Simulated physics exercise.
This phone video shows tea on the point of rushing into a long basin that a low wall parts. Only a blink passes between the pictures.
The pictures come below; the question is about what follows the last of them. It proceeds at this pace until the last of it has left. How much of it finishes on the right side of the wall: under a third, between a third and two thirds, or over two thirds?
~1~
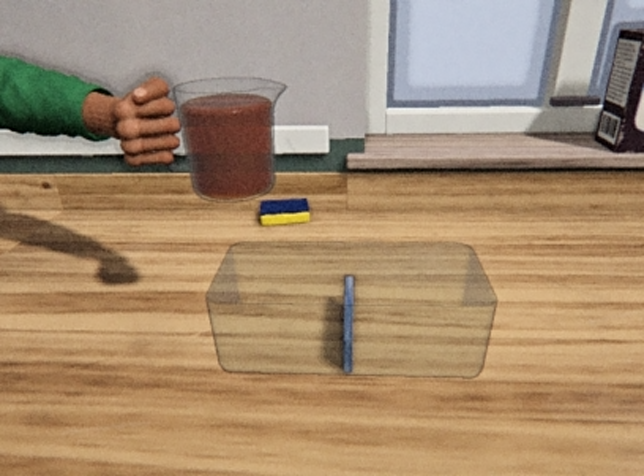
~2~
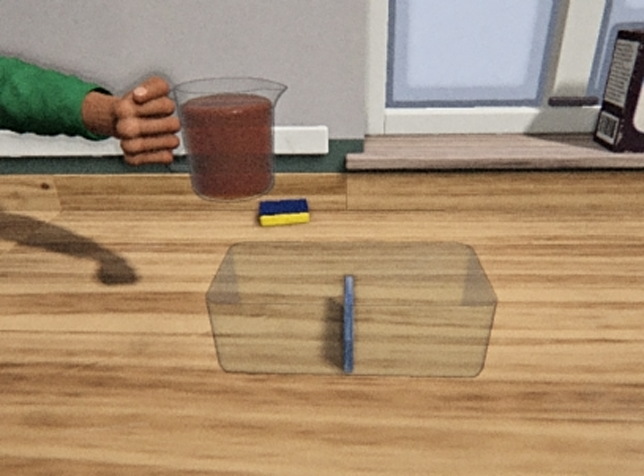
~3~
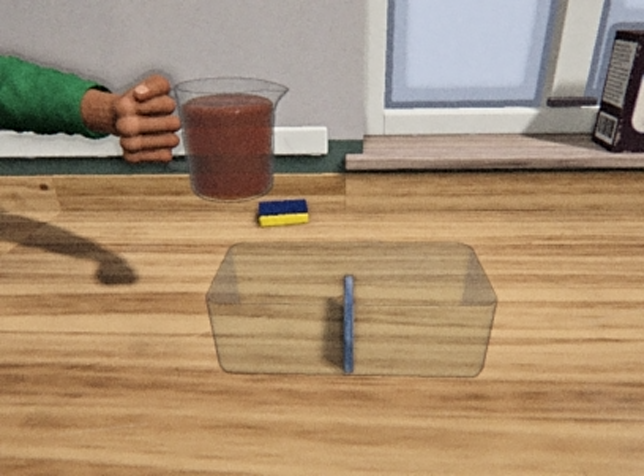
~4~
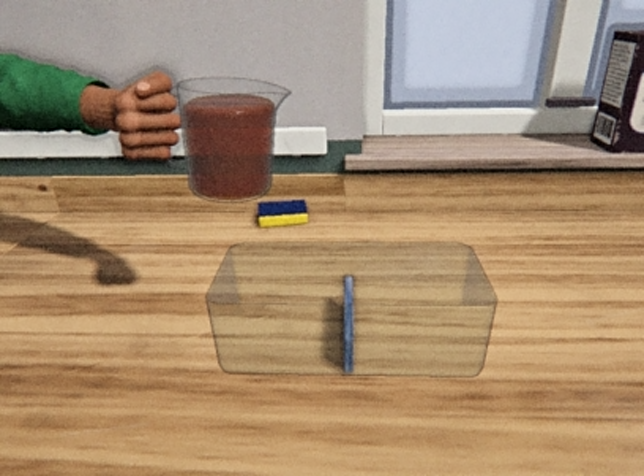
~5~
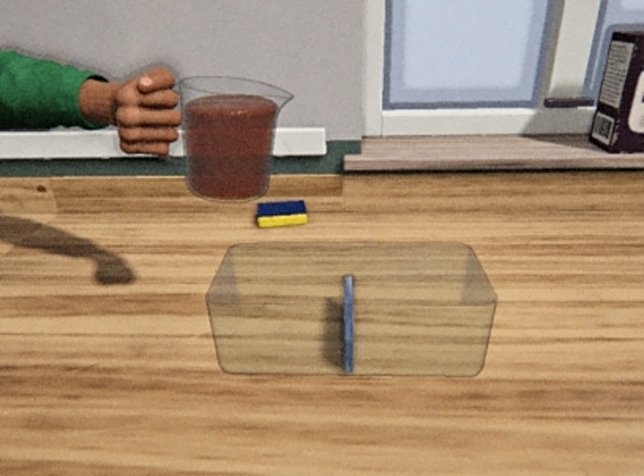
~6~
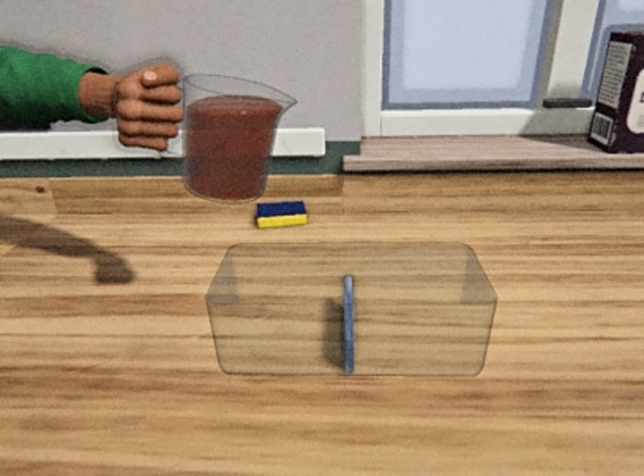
Between a third and two thirds.
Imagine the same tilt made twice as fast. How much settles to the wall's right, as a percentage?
About 30 per cent would end up there.
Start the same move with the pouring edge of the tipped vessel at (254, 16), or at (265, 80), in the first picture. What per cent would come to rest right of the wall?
First place gives some 40 %, second place some 25 %.
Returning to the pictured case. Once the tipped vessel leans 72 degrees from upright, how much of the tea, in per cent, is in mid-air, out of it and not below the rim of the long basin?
20 %.
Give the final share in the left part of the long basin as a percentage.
It comes to about 40 per cent.
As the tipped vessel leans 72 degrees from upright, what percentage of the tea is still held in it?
My estimate is close to 75 percent remaining.
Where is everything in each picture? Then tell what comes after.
In the first frame, tilt 0°; pouring edge (287, 86); surface from (183, 102) to (273, 101); the long basin's rim runs from (219, 270) to (483, 273); the wall's top is at (349, 306).
In the second frame, tilt 1°; pouring edge (288, 87); surface from (183, 102) to (273, 101).
In the third frame, tilt 2°; pouring edge (289, 88); surface from (184, 102) to (274, 101).
In the fourth frame, tilt 5°; pouring edge (291, 91); surface from (186, 101) to (276, 103).
In the fifth frame, tilt 8°; pouring edge (294, 96); surface from (188, 102) to (280, 104).
In the sixth frame, tilt 12°; pouring edge (297, 101); surface from (190, 104) to (284, 104).
A moment on, the tilt is 72° and 75 per cent is still to pour, 0 is left of the wall and 4 right of it.
Next, the tilt is 108° and 18 per cent is still to pour, 12 is left of the wall and 47 right of it.
Then the tilt is 113° and 0 per cent is still to pour, 40 is left of the wall and 57 right of it.
Later the tilt is 113° and 0 per cent is still to pour, 41 is left of the wall and 57 right of it.
Finally, 41 per cent lies left of the wall, 57 right of it and 2 outside.
